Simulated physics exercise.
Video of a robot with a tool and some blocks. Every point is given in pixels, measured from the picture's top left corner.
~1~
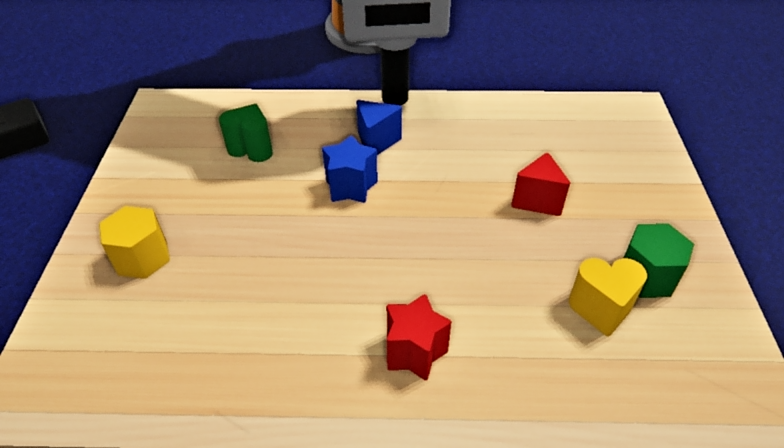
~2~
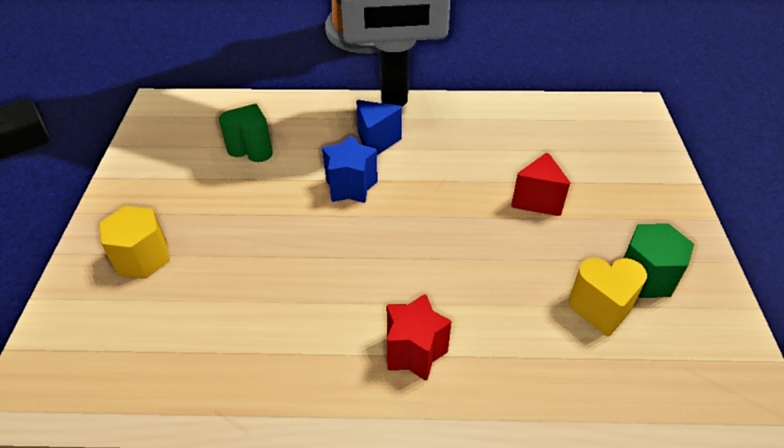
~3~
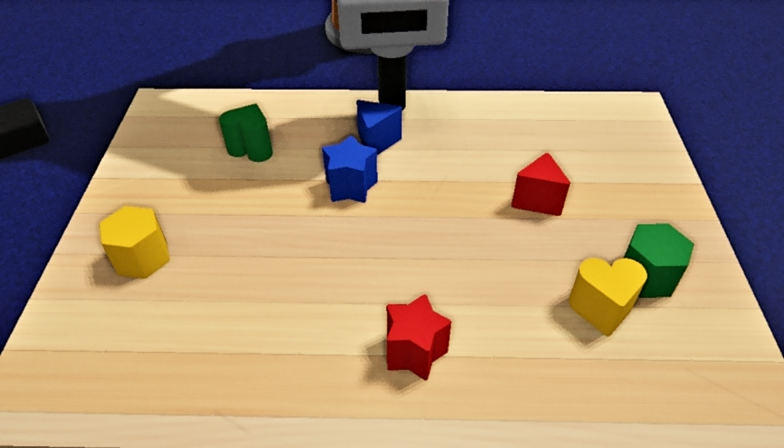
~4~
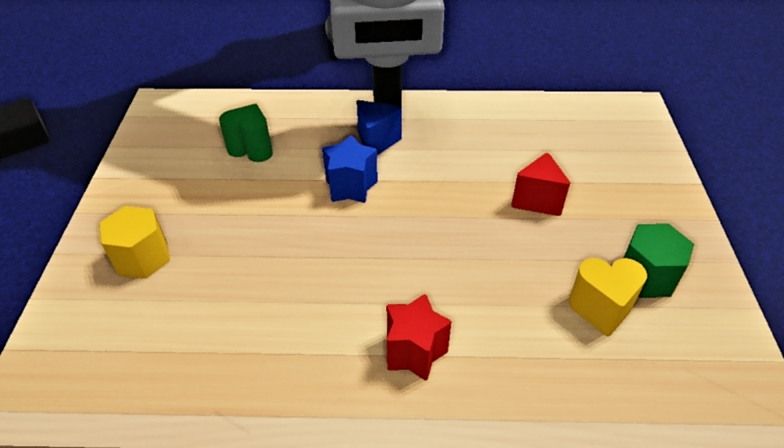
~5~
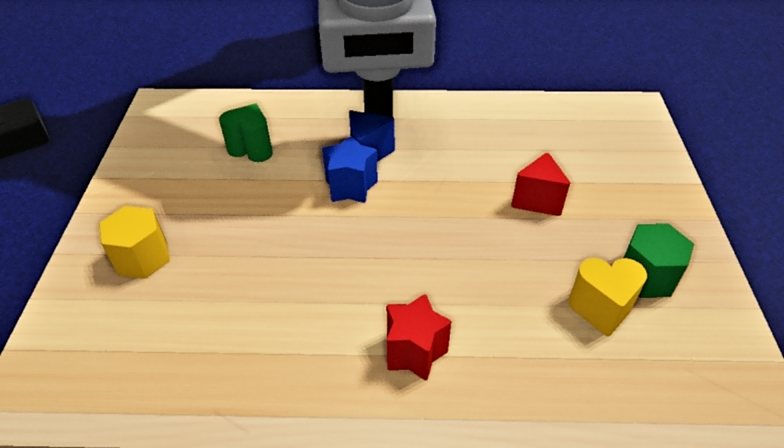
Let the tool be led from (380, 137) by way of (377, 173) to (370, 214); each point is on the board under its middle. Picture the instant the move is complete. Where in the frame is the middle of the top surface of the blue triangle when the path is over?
The point I'd pick in the picture is (337, 161).
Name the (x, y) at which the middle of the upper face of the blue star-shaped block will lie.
The centre of its top face lies at (310, 189).
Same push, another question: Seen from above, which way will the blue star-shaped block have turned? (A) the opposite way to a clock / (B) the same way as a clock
A
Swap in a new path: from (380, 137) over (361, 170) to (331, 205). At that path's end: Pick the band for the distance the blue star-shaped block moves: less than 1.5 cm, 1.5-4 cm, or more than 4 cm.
The over 4 cm band.
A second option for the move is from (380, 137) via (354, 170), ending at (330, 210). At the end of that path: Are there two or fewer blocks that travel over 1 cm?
Yes
What follows on the original path. One third of the way, tool at (378, 153); blue star-shaped block at (331, 173), turned 20° anticlockwise; blue triangle at (357, 145), turned 30° clockwise.
Two thirds of the way, tool at (375, 178); blue star-shaped block at (317, 185), turned 30° anticlockwise; blue triangle at (342, 159), turned 55° clockwise.
At the end, tool at (369, 206); blue star-shaped block at (310, 189), turned 40° anticlockwise; blue triangle at (337, 161), turned 75° clockwise.
